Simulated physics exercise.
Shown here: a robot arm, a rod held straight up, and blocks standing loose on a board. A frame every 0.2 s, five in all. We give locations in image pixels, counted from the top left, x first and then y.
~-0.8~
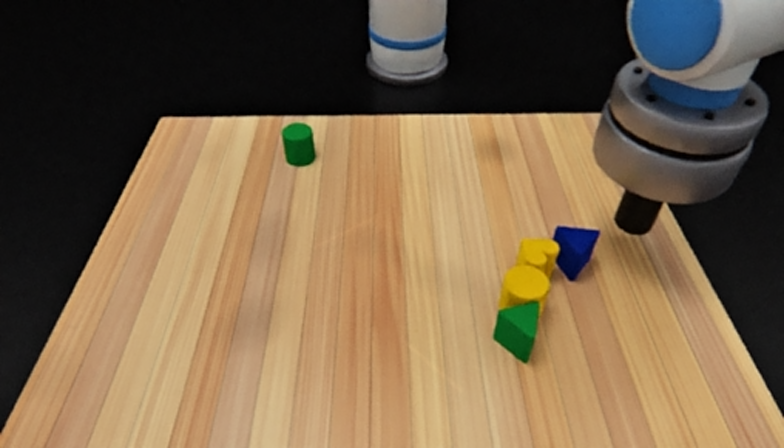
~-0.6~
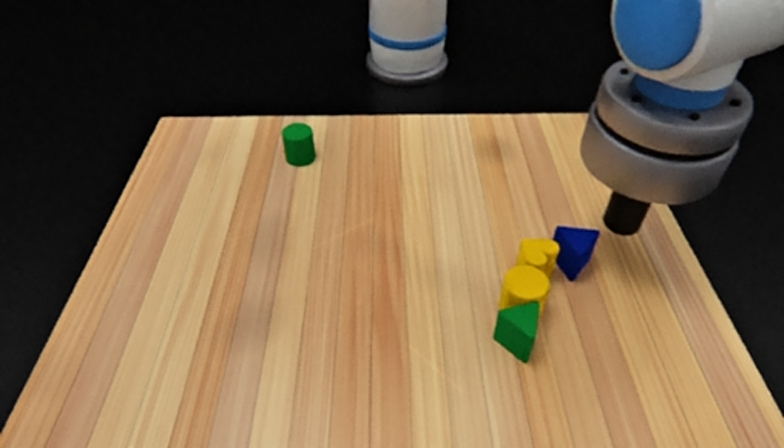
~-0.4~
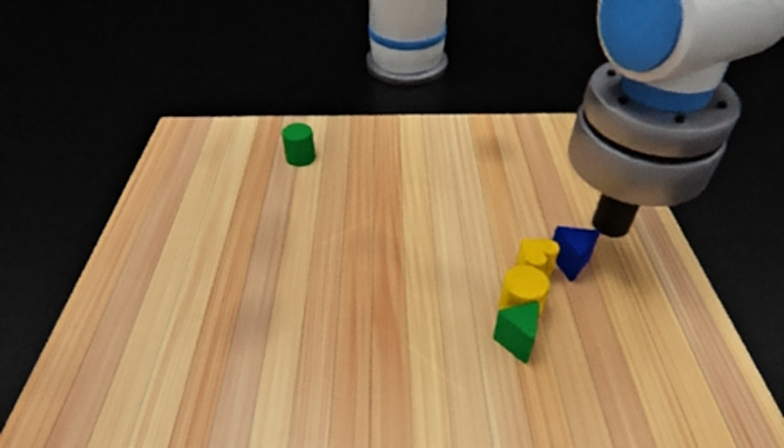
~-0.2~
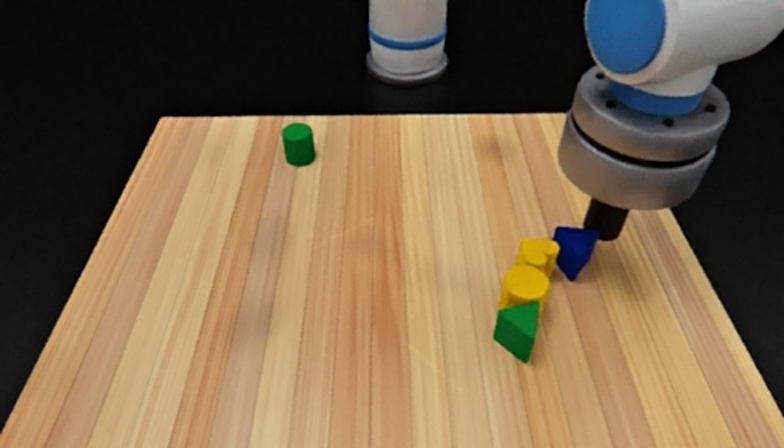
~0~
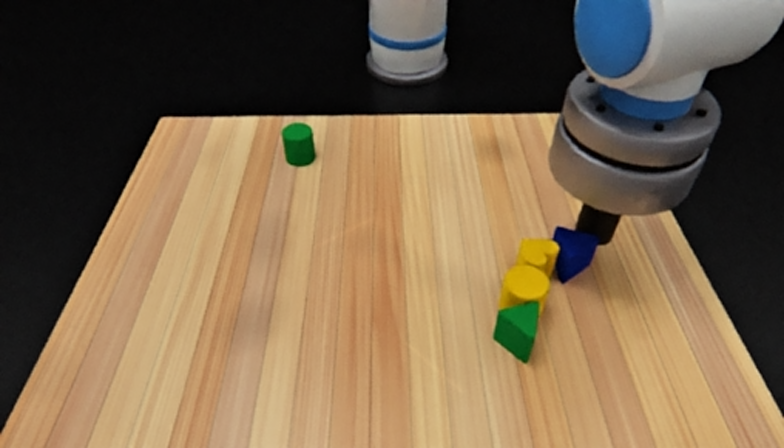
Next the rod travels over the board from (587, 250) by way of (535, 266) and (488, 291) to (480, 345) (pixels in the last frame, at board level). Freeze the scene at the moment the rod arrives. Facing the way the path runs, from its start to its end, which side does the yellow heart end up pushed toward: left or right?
Seen from start to end, it moves right.
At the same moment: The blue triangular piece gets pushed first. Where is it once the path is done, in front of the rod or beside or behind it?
Once the path is finished, the blue triangular piece lies beside or behind the rod.
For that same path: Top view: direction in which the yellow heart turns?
It goes round the way clock hands do.
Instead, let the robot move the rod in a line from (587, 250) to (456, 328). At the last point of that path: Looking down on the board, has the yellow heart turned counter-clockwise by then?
My answer is no.
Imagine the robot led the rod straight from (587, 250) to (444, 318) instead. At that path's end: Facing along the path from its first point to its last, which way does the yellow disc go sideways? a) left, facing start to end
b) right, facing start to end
(a)
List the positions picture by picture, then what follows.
The first picture shows rod's lower end at (633, 223); green triangular piece at (524, 316); yellow disc at (527, 281); yellow heart at (539, 249); blue triangular piece at (579, 236).
The second picture shows rod at (621, 223); blocks still.
The third picture shows rod at (610, 225); blocks still.
The fourth picture shows rod at (601, 229); blocks still.
The fifth picture shows rod at (593, 233); green triangular piece at (524, 316); yellow disc at (527, 281); yellow heart at (539, 249); blue triangular piece at (576, 239).
On the path given first. One third of the way, rod at (538, 250); green triangular piece at (523, 320); yellow disc at (515, 289); yellow heart at (497, 258), turned 55° clockwise; blue triangular piece at (536, 263), turned 15° anticlockwise.
Two thirds of the way, rod at (490, 275); green triangular piece at (523, 338), turned 20° anticlockwise; yellow disc at (504, 306); yellow heart at (462, 279), turned 70° clockwise; blue triangular piece at (525, 281), turned 65° anticlockwise.
At the end, rod at (484, 329); green triangular piece at (551, 382); yellow disc at (520, 351); yellow heart at (448, 294), turned 105° clockwise; blue triangular piece at (529, 288), turned 90° anticlockwise.
